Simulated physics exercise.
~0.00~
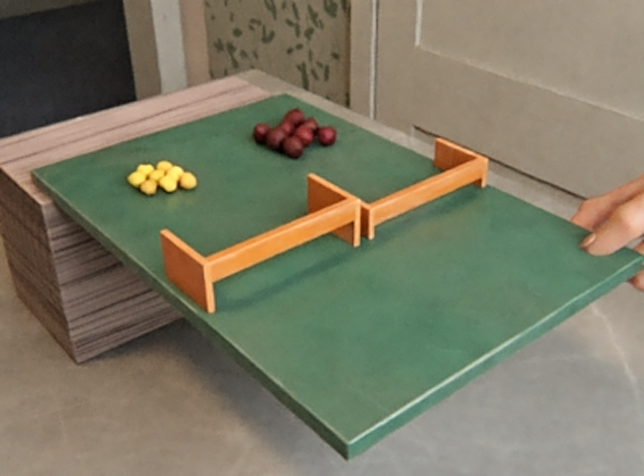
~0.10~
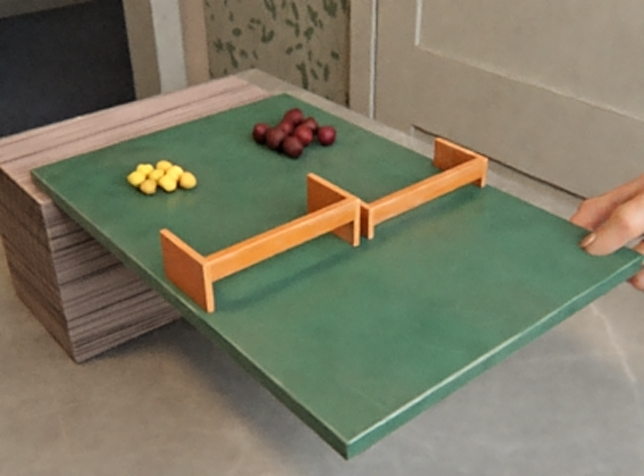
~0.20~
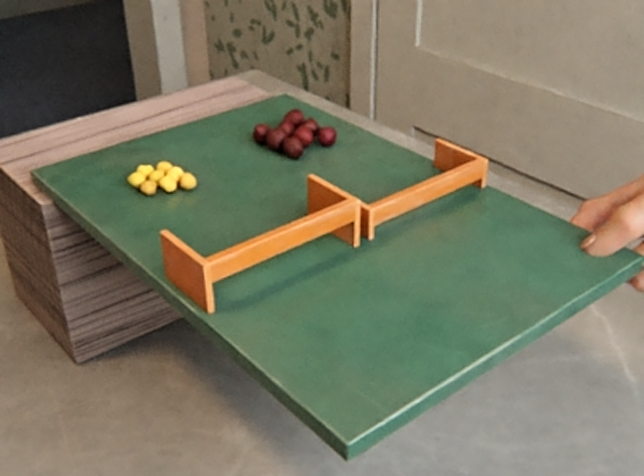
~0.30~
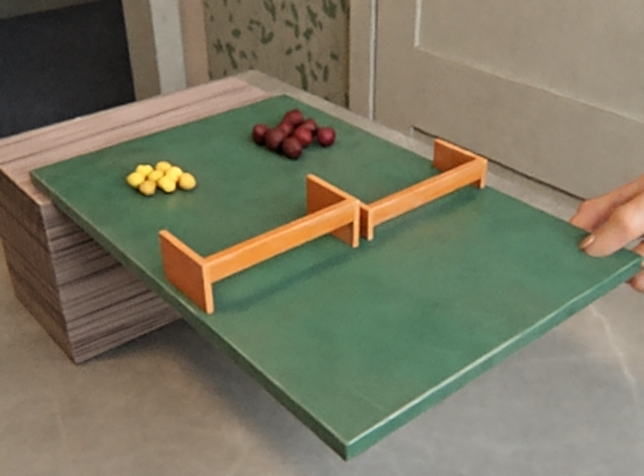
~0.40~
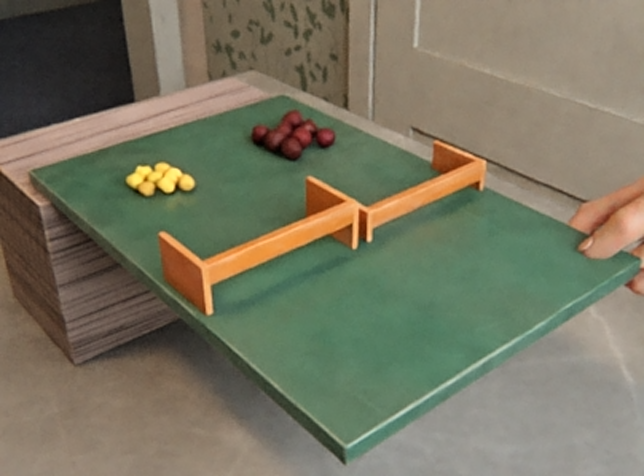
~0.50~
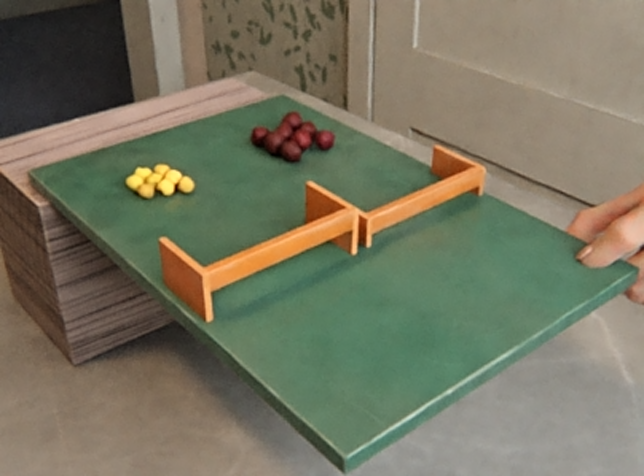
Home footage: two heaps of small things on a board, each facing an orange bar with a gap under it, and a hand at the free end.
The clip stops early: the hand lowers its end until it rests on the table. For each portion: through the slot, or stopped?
Near portion: Gets under. Far portion: Stopped.
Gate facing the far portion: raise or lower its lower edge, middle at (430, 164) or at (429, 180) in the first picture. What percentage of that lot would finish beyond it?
The first try lets some 100 per cent by, the second some 100 per cent.
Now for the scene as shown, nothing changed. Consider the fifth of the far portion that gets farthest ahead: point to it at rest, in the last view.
Rest point near (395, 298) px.
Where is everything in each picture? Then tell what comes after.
In the first picture, held end of the board at (350, 431), level; block at (163, 206), nearly half as high as the board is long; near portion at (157, 178), a few puffed corn balls; far portion at (286, 130), a few dried cherries; near gate at (284, 238), its slot higher than a piece; far gate at (429, 190), its slot lower than a piece.
In the second picture, held end of the board at (350, 431), level; far portion at (286, 130).
In the third picture, held end of the board at (350, 432), level; near portion at (157, 179).
In the fourth picture, held end of the board at (349, 432), level; far portion at (285, 131).
In the fifth picture, held end of the board at (348, 435), level; near portion at (155, 180).
In the sixth picture, held end of the board at (347, 445), down by 1°; block at (161, 207); near portion at (155, 182), not moving; far portion at (284, 133), not moving; near gate at (283, 247); far gate at (426, 199).
Around 0.82 s, board sloping at 9°; near portion where it was; far portion where it was.
Around 1.22 s, board sloping at 21°; near portion on its way down; far portion on its way down.
Around 1.65 s, board resting at 28°; near portion all past its gate; far portion has reached its gate.
Finally (2.5 s), board resting at 28°; near portion all past its gate; far portion gathered behind its gate.
